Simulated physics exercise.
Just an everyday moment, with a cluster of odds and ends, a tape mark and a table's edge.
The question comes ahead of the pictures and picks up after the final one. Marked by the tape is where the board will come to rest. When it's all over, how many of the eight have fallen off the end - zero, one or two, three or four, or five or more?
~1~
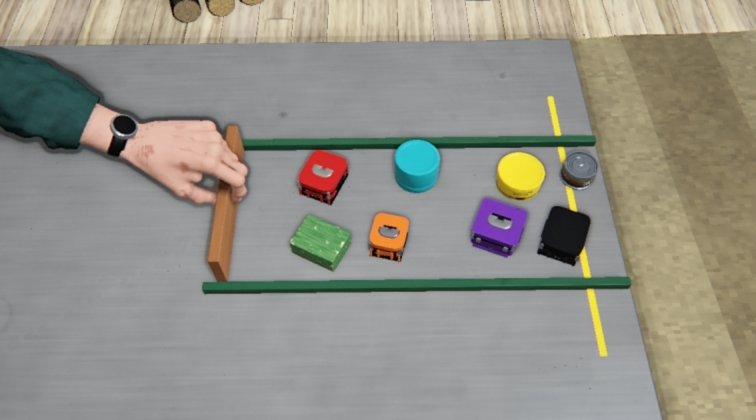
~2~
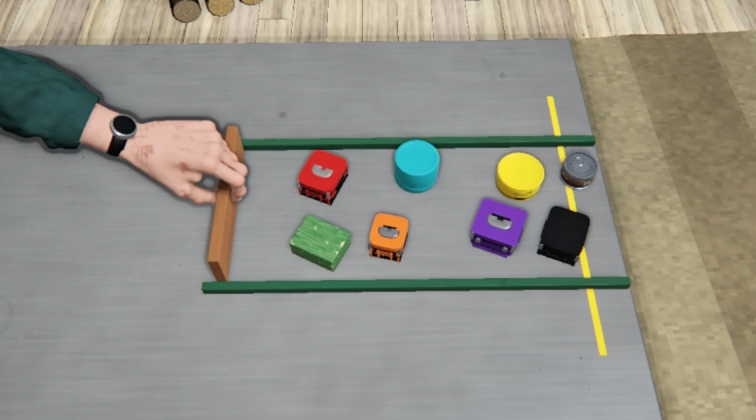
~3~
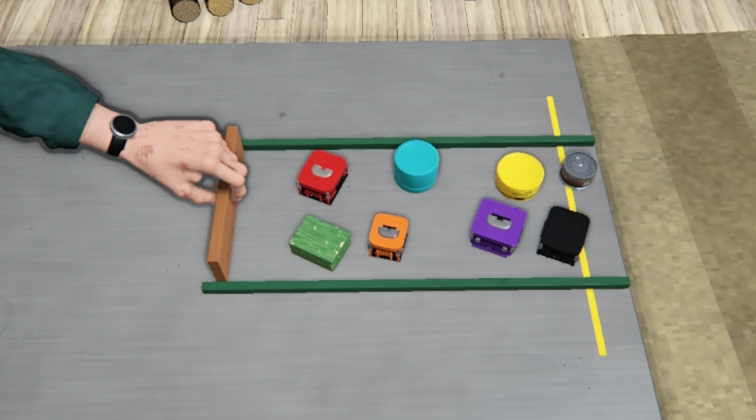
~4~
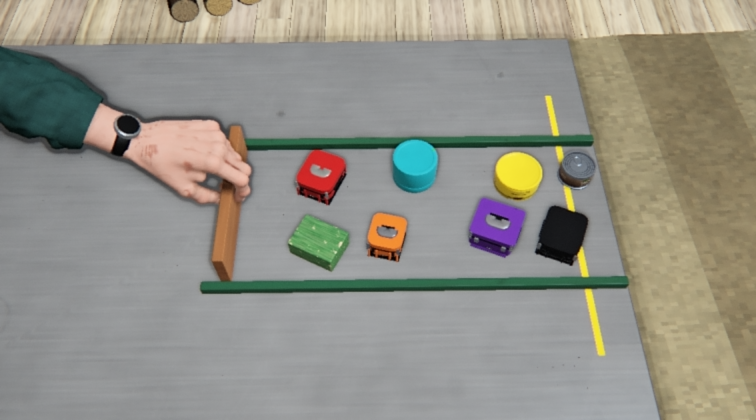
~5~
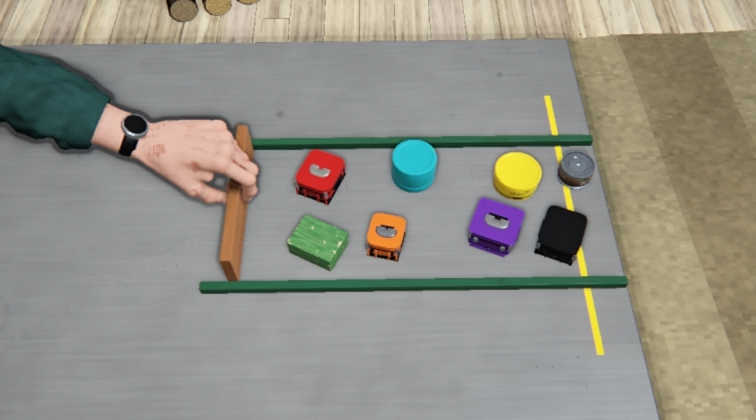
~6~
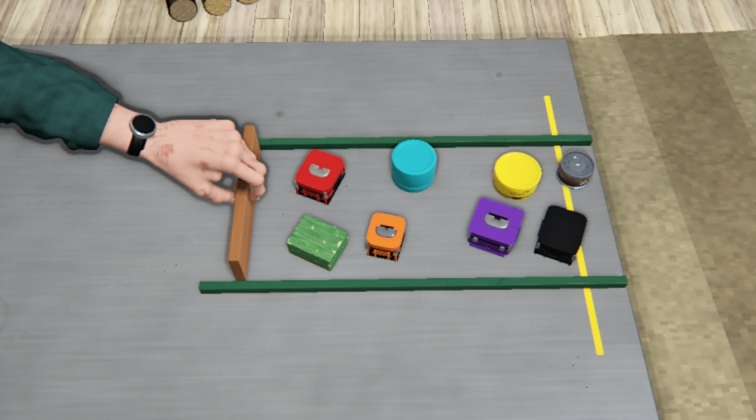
Dropped off the end are no fewer than five.
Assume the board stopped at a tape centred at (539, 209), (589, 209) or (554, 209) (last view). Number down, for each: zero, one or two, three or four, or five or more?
3 or 4; at least five; 5 or more.
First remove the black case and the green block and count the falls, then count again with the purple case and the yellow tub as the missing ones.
First 4, second 4.
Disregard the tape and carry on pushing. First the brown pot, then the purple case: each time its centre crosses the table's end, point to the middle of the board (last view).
Near (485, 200) and (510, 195).
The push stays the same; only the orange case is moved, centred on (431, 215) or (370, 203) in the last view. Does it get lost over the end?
Case one, it ends up off; case two, it is still there.
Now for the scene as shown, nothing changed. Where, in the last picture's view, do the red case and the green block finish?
Final positions - red case around (583, 167), green block around (602, 229).
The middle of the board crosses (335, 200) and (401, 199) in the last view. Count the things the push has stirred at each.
Tally at point one: 3; at point two: 5.
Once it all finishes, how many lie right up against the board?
The count comes out at 2.
Soon after, none off yet; brown pot at rest near (575, 170); black case at rest near (560, 235); yellow tub at rest near (516, 177).
Then, none off yet; brown pot at rest near (575, 170); black case moved a little near (587, 235); yellow tub moved a little near (537, 179).
Further on, one off so far; brown pot tipped well over near (618, 178); black case falling near (581, 377); yellow tub moved well along near (605, 194).
At rest, the number that fall off is five or more; fallen, orange case, turquoise lid, purple case, yellow tub, black case and brown pot.
